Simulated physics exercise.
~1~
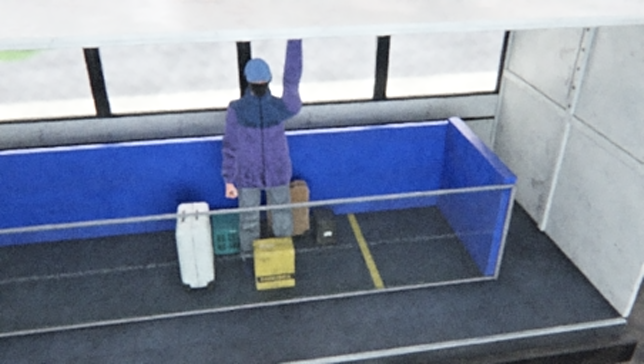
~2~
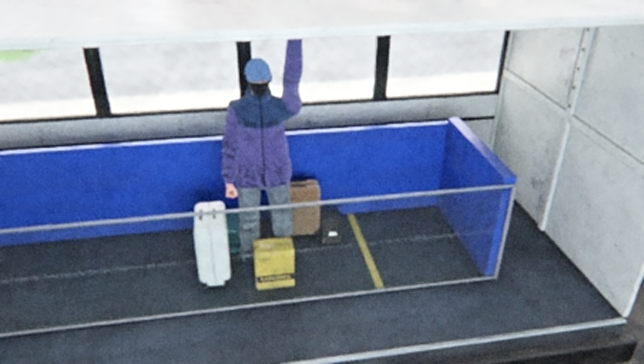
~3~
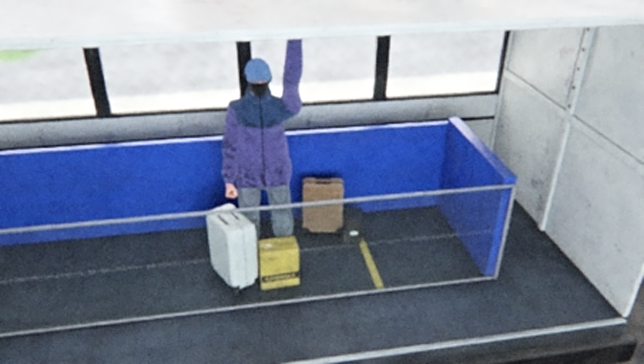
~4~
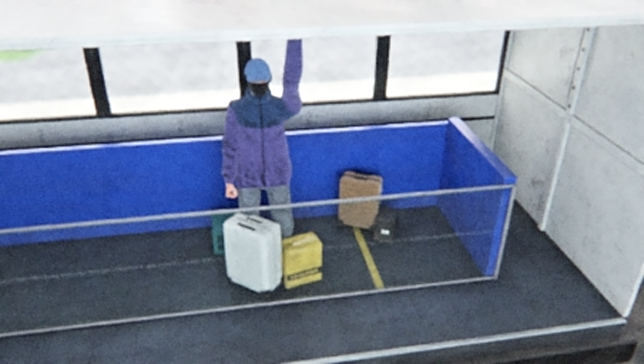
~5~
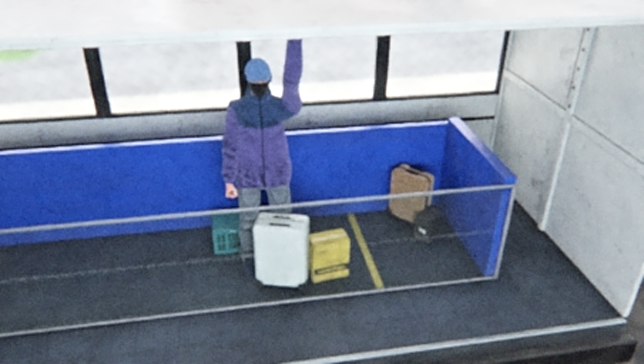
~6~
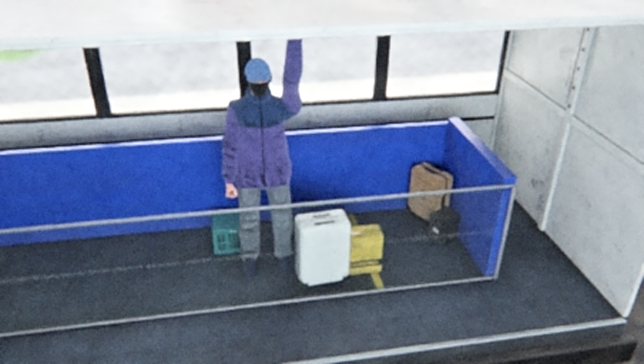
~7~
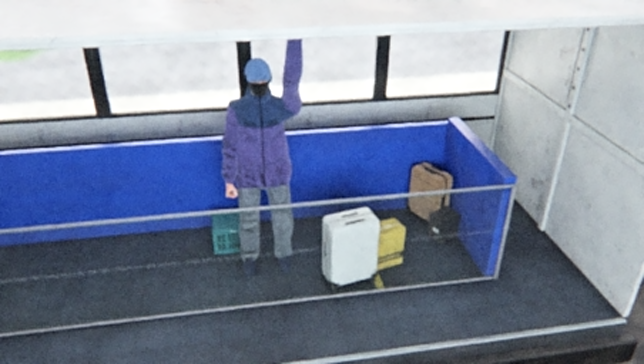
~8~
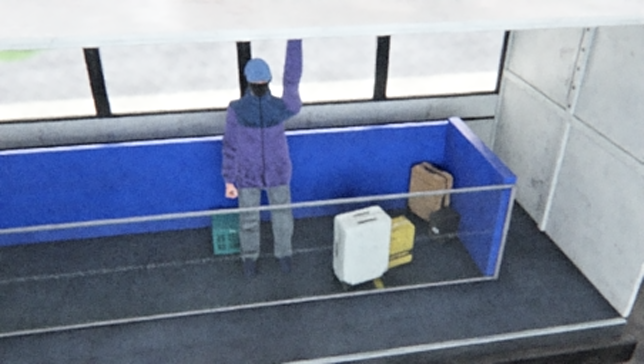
A traveller stands still as cases, a black tub and a yellow carton slide right past the line.
